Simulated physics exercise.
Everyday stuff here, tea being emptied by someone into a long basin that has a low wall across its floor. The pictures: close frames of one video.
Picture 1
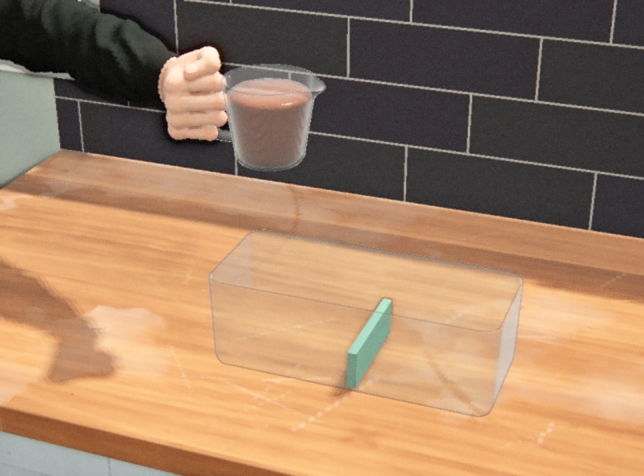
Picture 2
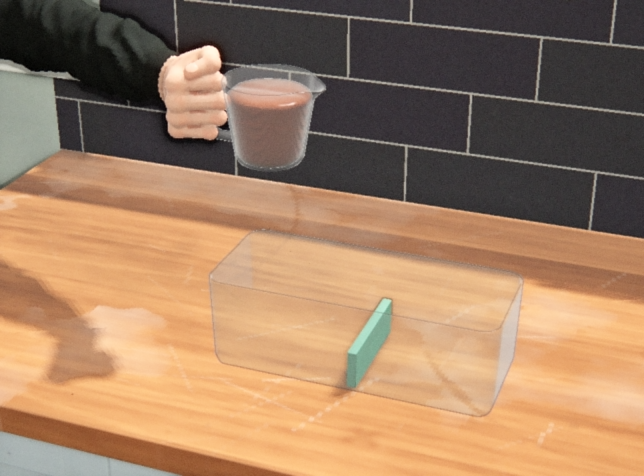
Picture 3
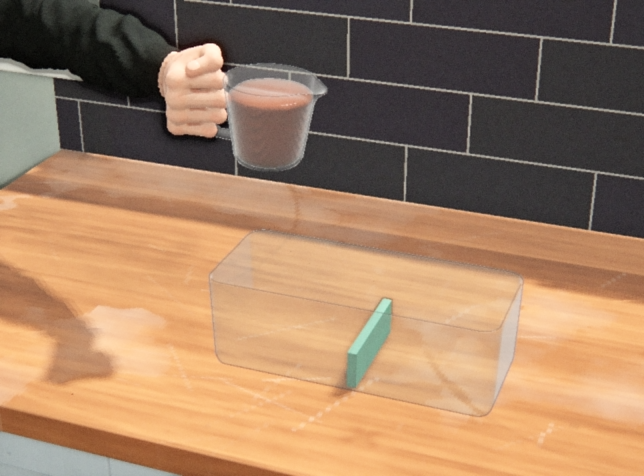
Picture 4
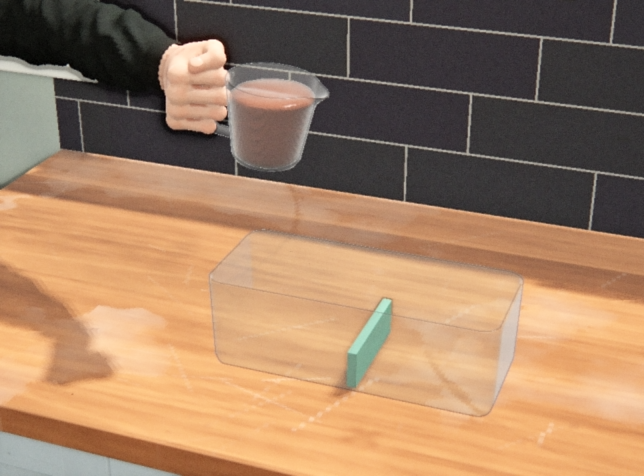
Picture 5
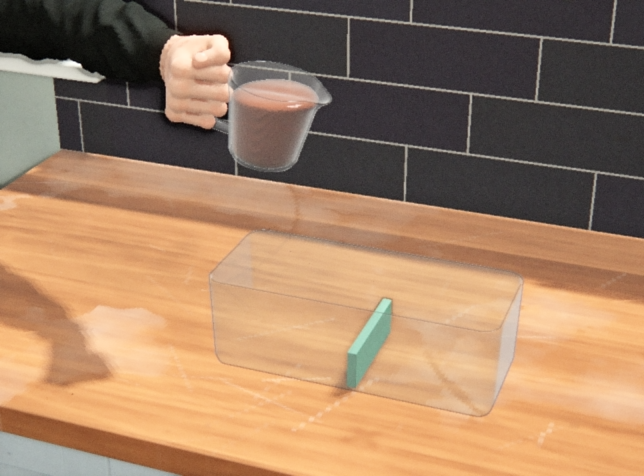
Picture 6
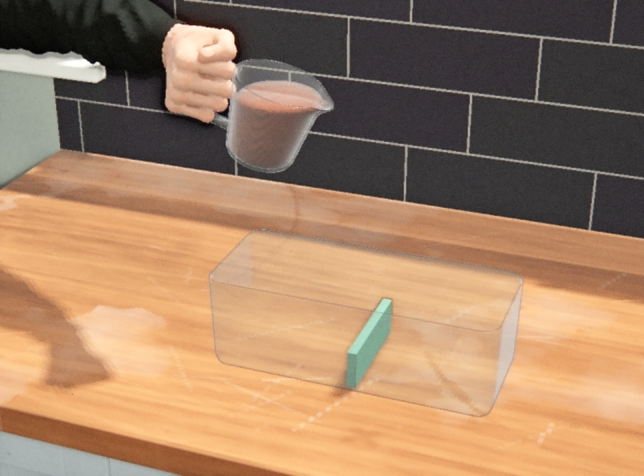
A hand holding a clear jug of reddish-brown tea slowly tilts it rightward above a long transparent basin with a low green wall.
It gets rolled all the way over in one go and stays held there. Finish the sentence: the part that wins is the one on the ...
... right.
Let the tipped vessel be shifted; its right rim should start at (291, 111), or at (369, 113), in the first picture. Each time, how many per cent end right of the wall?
Near 0 % and 95 %.
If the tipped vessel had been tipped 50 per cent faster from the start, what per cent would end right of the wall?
It comes to 50 per cent or so.
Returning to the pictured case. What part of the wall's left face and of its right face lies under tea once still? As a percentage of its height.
It settles around 10 on the left side and around 30 on the right side.
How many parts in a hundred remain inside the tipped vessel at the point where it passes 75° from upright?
Roughly 60 percent remains at that point.
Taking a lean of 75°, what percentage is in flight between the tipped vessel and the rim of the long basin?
Estimated: 30 per cent or thereabouts.
A moment on, the tilt is 75° and 58 per cent is still to pour, 1 is left of the wall and 12 right of it.
Next, the tilt is 108° and 6 per cent is still to pour, 17 is left of the wall and 61 right of it.
Then the tilt is 112° and 0 per cent is still to pour, 34 is left of the wall and 65 right of it.
Later the tilt is 112° and 0 per cent is still to pour, 34 is left of the wall and 65 right of it.
In the end 34 per cent lies left of the wall, 65 right of it and 1 outside.
